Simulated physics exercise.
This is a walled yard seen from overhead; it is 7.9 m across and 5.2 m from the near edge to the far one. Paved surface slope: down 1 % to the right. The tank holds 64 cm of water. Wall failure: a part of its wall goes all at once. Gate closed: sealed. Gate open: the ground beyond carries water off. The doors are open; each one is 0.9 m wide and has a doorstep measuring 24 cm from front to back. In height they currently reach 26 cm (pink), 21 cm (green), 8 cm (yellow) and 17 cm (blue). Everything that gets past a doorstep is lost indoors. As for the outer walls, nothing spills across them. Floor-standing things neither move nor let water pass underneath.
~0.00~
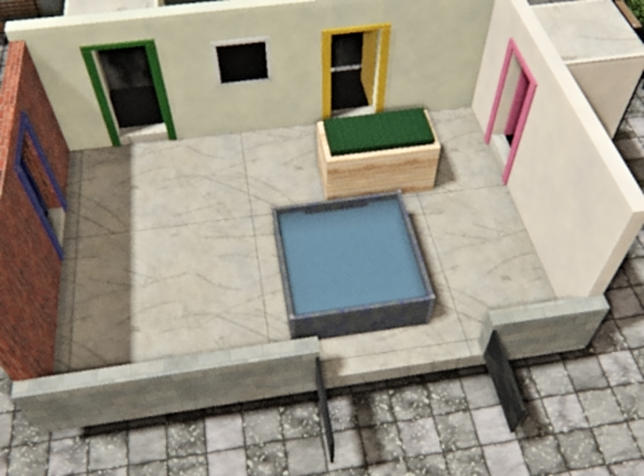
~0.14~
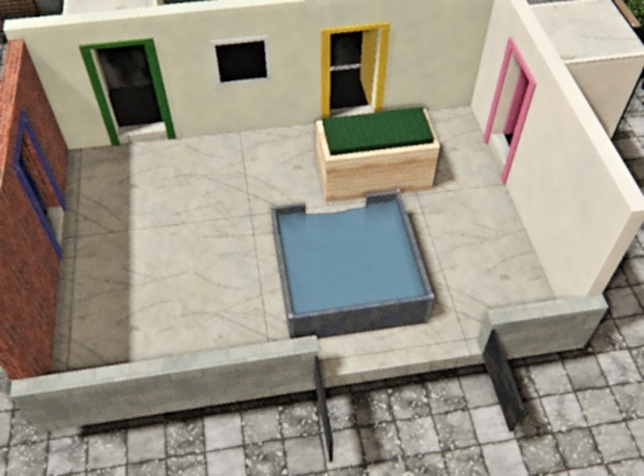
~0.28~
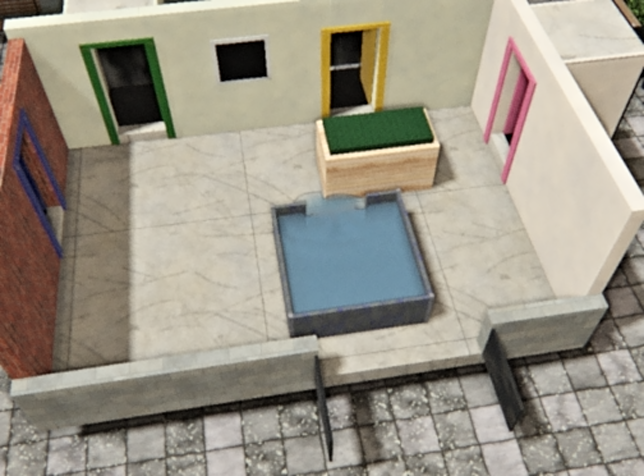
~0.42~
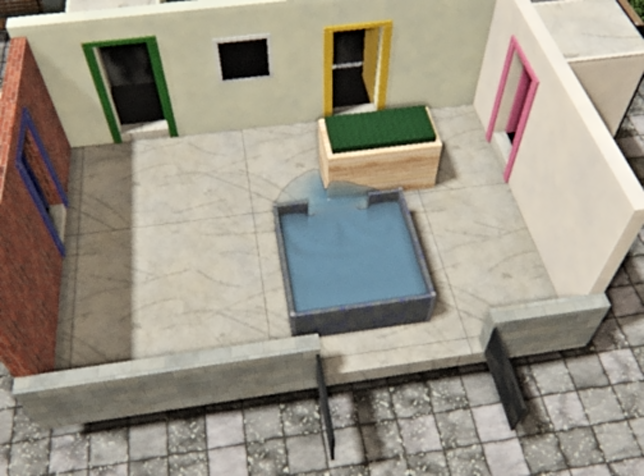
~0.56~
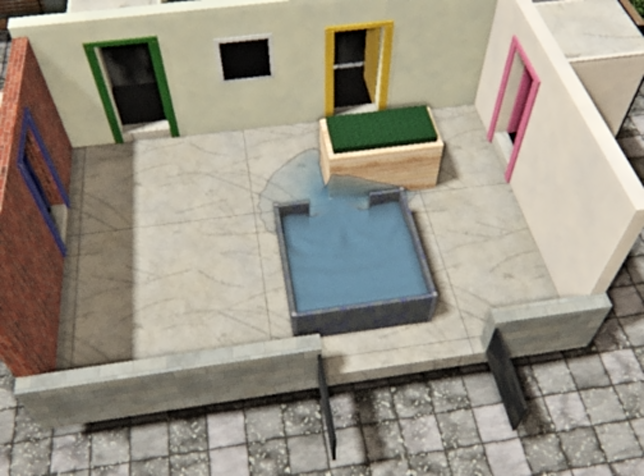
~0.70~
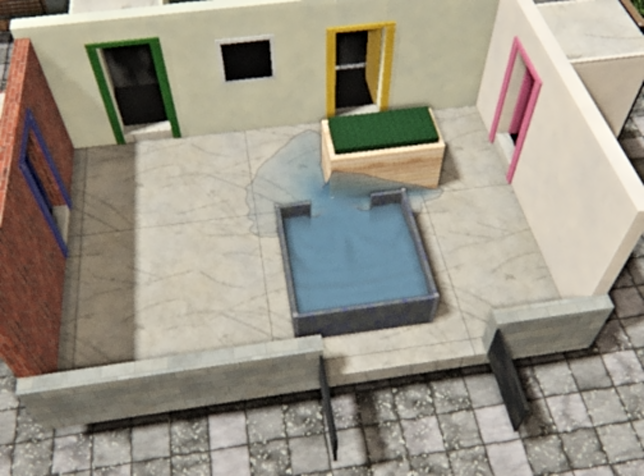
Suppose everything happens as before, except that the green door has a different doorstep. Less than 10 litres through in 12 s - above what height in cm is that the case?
Above about 9.5 cm.
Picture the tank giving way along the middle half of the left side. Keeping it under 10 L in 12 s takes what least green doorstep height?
I'd say close to 15 cm.
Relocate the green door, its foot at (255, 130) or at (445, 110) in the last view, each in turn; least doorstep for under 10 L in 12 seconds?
Minimums: About 19 cm and 9.5 cm.
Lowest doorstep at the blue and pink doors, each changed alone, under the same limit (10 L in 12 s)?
You'd want some 6.0 cm at blue and some 11.0 cm at pink.
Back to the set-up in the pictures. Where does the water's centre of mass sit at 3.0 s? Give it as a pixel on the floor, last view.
I'd say around (333, 232).
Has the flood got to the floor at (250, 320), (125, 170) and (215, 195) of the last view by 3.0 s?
Status: Clear / submerged / submerged.
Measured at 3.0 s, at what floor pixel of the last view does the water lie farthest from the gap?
Pixel close to (75, 154).
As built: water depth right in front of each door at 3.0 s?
Lab note, depth in cm: Pink 10; green 11; yellow 4; blue 1.
After 1.4 s water covers 25 % of the floor, deepest (50 cm) near (340, 211); it has not reached the green door.
After 3.0 s water covers 55 % of the floor, deepest (29 cm) near (350, 209); 11 cm at the green door, 0 litres in over its 21 cm doorstep.
After 12.0 s water covers 95 % of the floor, deepest (11 cm) near (554, 329); 5 cm at the green door, 0 litres in over its 21 cm doorstep.
At the green door as built, the water arrived by 1.8 s and peaked near 13 cm at 5.8 s.
Run again over the same 12 s with other heights there, 15 litres in over 8.5 cm, 2 litres over 11.5 cm. The limit of 10 litres is kept from about 9.5 cm up.
